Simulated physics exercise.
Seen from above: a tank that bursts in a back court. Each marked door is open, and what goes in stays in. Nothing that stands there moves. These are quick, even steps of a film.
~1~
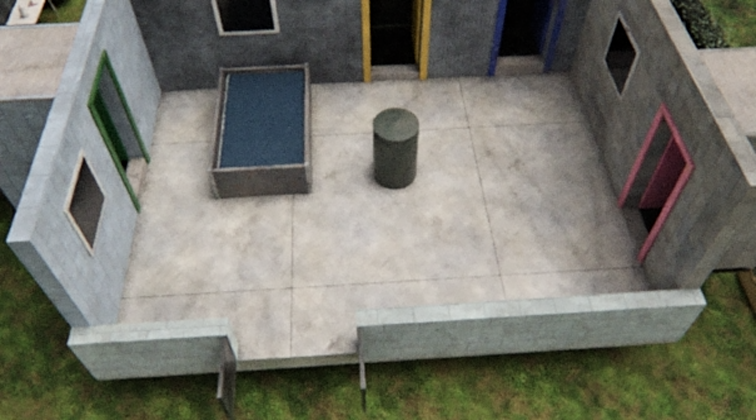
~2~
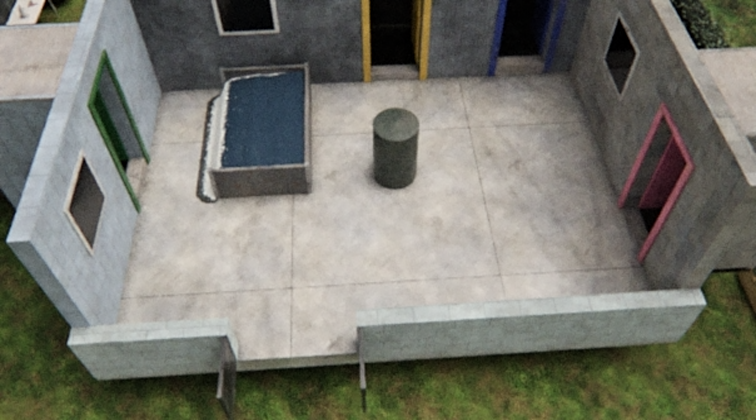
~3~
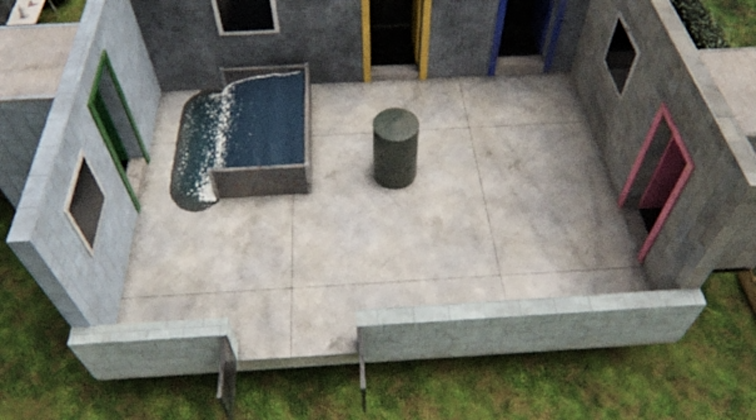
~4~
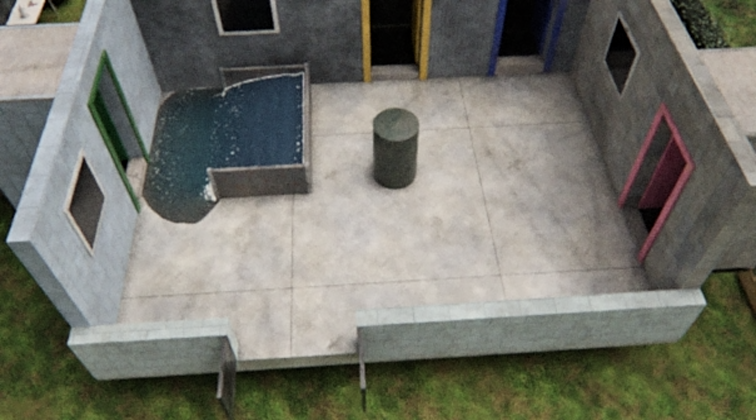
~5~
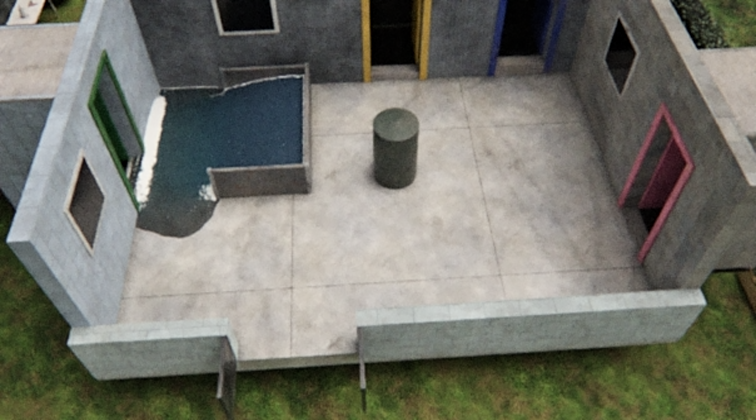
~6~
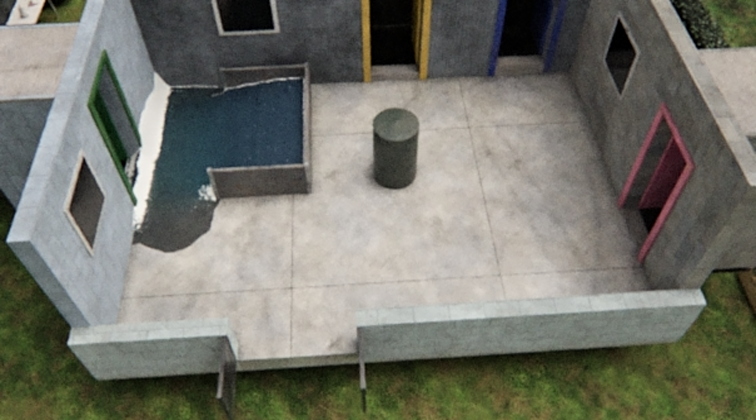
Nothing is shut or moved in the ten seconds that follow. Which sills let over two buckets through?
In the end: The pink door admits no more than that; the yellow door admits no more than that; the blue door admits no more than that; the green door lets in a lot.
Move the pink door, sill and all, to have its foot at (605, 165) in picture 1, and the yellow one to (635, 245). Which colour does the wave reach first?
I say the door marked green.
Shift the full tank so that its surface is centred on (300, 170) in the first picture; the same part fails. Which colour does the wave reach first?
First comes the green-painted one.
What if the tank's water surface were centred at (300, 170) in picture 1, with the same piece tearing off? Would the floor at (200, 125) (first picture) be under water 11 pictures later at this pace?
At that place: Covered.
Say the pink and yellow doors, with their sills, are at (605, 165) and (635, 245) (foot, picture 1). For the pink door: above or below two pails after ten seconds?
Then: The pink door takes less.
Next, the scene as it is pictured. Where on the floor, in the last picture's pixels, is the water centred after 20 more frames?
I would point to (233, 182).
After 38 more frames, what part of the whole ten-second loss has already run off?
Some 75 per cent.
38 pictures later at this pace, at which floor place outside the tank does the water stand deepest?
I would point to (162, 95).
A moment on, water covers 15 % of the floor; the pink door not reached, the yellow door not reached, the blue door not reached, the green door over two buckets in.
Next, water covers 20 % of the floor; the pink door not reached, the yellow door not reached, the blue door not reached, the green door far over two buckets in.
Then, water covers 40 % of the floor; the pink door not reached, the yellow door wet at the sill, nothing in, the blue door wet at the sill, nothing in, the green door far over two buckets in.
Later, water covers 55 % of the floor; the pink door not reached, the yellow door wet at the sill, nothing in, the blue door wet at the sill, nothing in, the green door far over two buckets in.
In the end, water covers 90 % of the floor; the pink door under two buckets in, the yellow door wet at the sill, nothing in, the blue door wet at the sill, nothing in, the green door far over two buckets in.
